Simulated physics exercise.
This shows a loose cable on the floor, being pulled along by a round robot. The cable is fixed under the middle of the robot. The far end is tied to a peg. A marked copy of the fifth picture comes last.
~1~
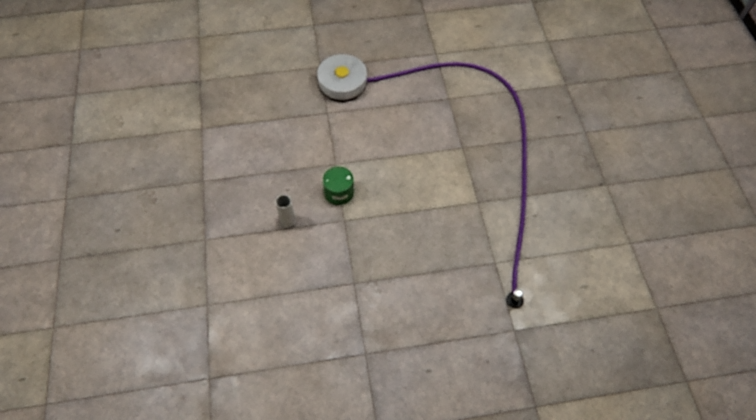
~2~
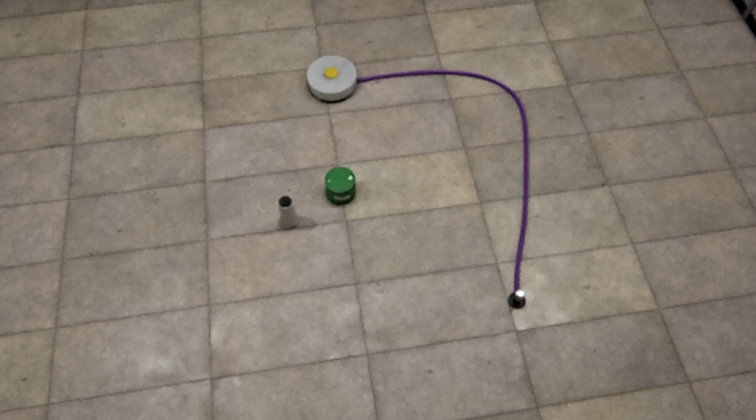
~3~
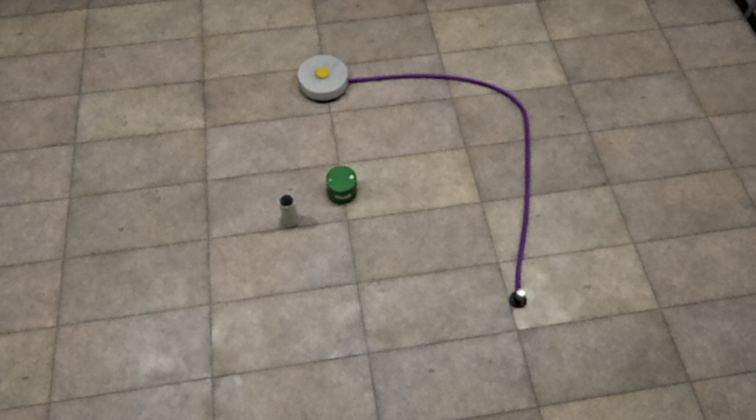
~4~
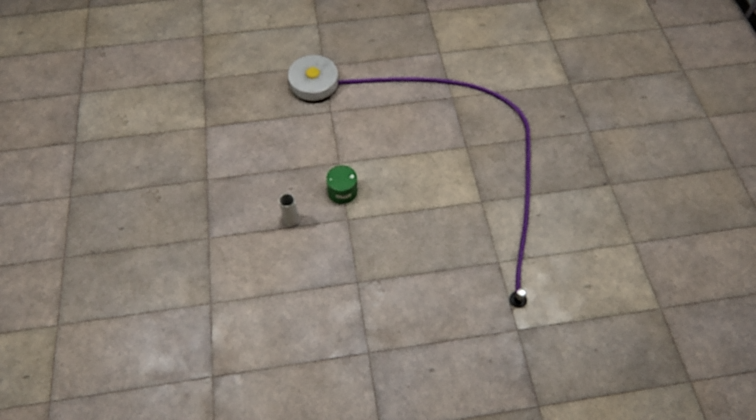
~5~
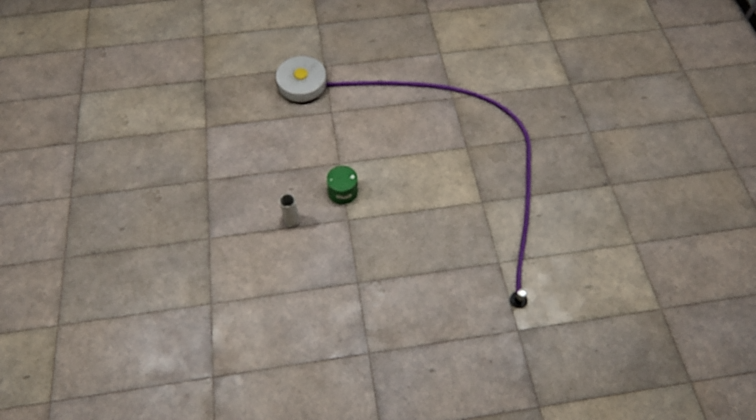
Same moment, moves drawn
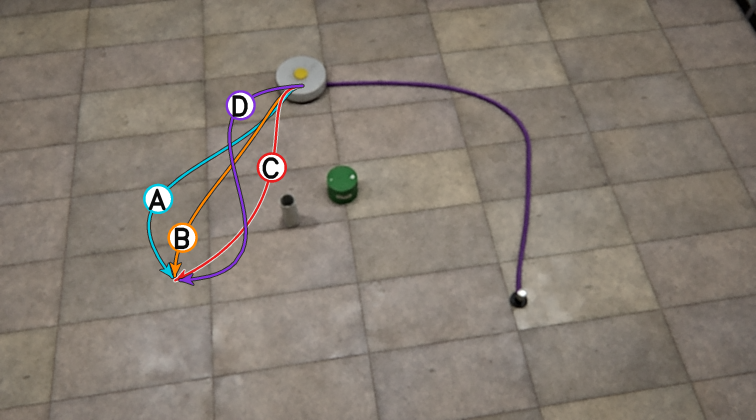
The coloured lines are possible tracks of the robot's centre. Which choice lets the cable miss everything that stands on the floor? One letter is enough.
It should follow A.
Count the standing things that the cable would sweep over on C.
It sweeps two.
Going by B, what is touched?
It is the green pot.
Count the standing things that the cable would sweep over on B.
It sweeps one.
On the marked copy, A from (303, 86) via (199, 165) to (172, 277); B from (303, 86) via (229, 169) to (175, 276); C from (303, 86) via (269, 179) to (175, 280); D from (303, 86) via (234, 170) to (180, 280).
Following A. Soon after the start, robot (227, 141), middle of the cable (446, 134).
Later, robot (147, 211), middle of the cable (377, 169).
In the end, robot (172, 276), middle of the cable (372, 172); nothing has been touched.
As for the rest, B meets the green pot; C meets the green pot and white post; D meets the green pot and white post.
